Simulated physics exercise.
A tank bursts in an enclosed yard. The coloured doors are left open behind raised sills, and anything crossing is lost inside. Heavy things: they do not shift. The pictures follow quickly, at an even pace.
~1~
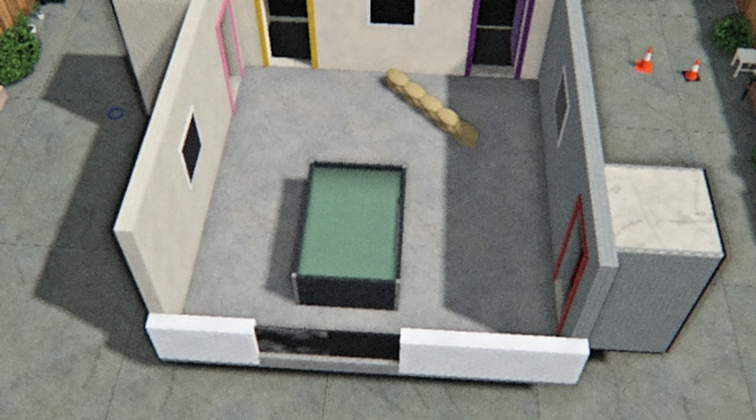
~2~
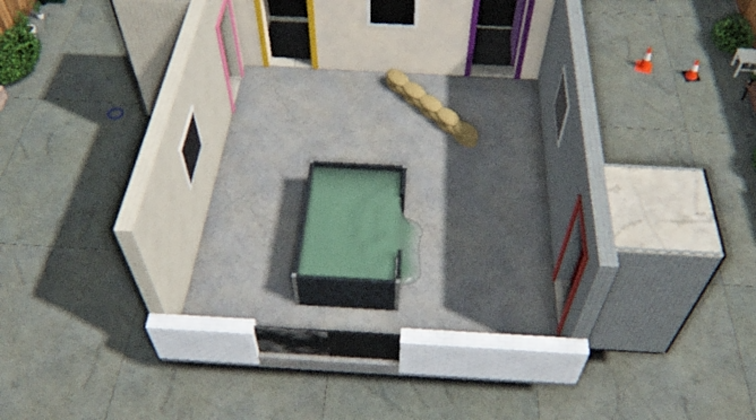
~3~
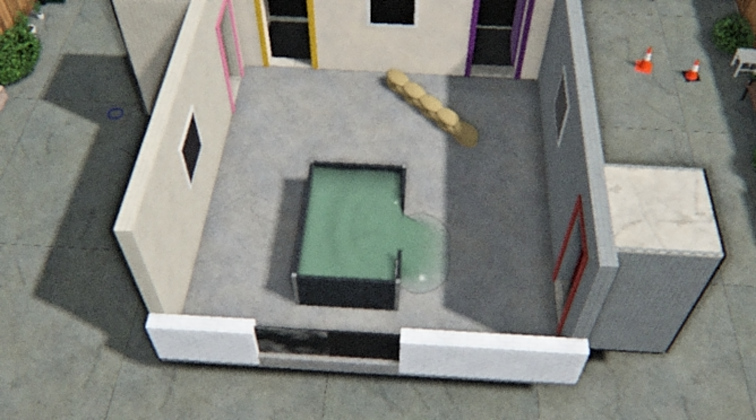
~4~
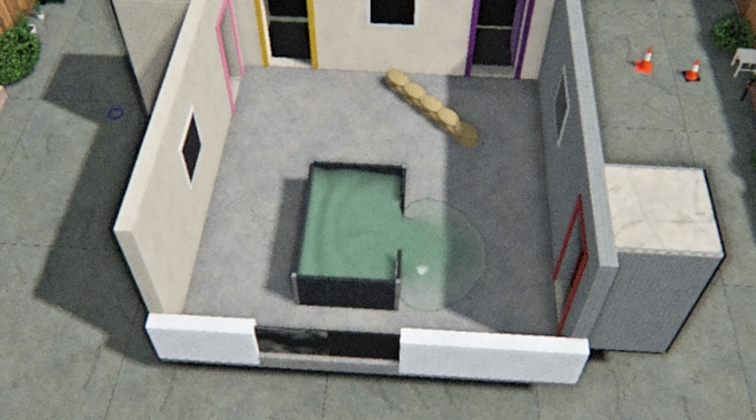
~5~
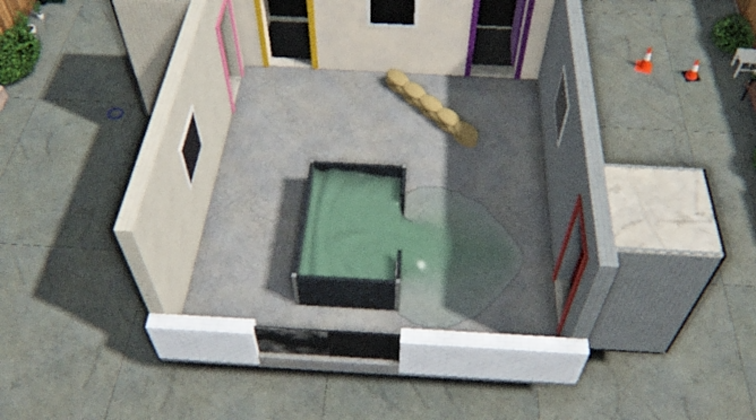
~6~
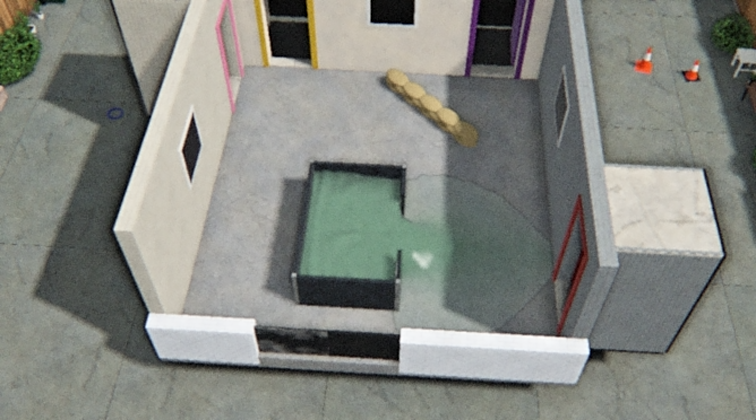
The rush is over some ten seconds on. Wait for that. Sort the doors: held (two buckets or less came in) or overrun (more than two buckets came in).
Sorted: Purple door overrun, yellow door held, pink door held, red door overrun.
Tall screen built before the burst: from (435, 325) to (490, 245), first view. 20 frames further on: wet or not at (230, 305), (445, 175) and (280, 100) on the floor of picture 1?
Results in order: Swamped / swamped / bone-dry.
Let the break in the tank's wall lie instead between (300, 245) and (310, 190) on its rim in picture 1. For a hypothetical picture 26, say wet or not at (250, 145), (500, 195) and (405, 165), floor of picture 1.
Submerged, untouched, untouched.
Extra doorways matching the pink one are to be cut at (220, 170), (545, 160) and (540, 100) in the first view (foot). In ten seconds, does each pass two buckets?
In order: Stays within it, tops the limit, tops the limit.
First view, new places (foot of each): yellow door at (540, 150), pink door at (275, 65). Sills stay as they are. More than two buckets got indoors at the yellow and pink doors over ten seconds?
Yellow: Overshoots; pink: Undershoots.
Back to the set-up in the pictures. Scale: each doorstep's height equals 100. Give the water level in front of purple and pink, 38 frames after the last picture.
First around 150 percent, second around 130 percent.
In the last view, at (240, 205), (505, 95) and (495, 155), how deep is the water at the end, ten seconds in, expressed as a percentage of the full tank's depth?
Respectively near 4, 16 and 14 per cent.
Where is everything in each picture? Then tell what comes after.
Still water in the tank at (352, 222), in the first picture.
Water pours out at (399, 242) and has run to (408, 281), in the second picture.
The front is at (441, 279), out from the gap at (399, 243), in the third picture.
Water pours out at (399, 243) and has run to (480, 270), in the fourth picture.
The front is at (519, 260), out from the gap at (399, 243), in the fifth picture.
Water pours out at (399, 242) and has run to (552, 271), in the sixth picture.
A moment on, water covers 25 % of the floor; the purple door not reached, the yellow door not reached, the pink door not reached, the red door over two buckets in.
Next, water covers 30 % of the floor; the purple door not reached, the yellow door not reached, the pink door not reached, the red door far over two buckets in.
Then, water covers 40 % of the floor; the purple door over two buckets in, the yellow door not reached, the pink door not reached, the red door far over two buckets in.
Later, water covers 65 % of the floor; the purple door far over two buckets in, the yellow door wet at the sill, nothing in, the pink door wet at the sill, nothing in, the red door far over two buckets in.
In the end, water covers 95 % of the floor; the purple door far over two buckets in, the yellow door wet at the sill, nothing in, the pink door under two buckets in, the red door far over two buckets in.
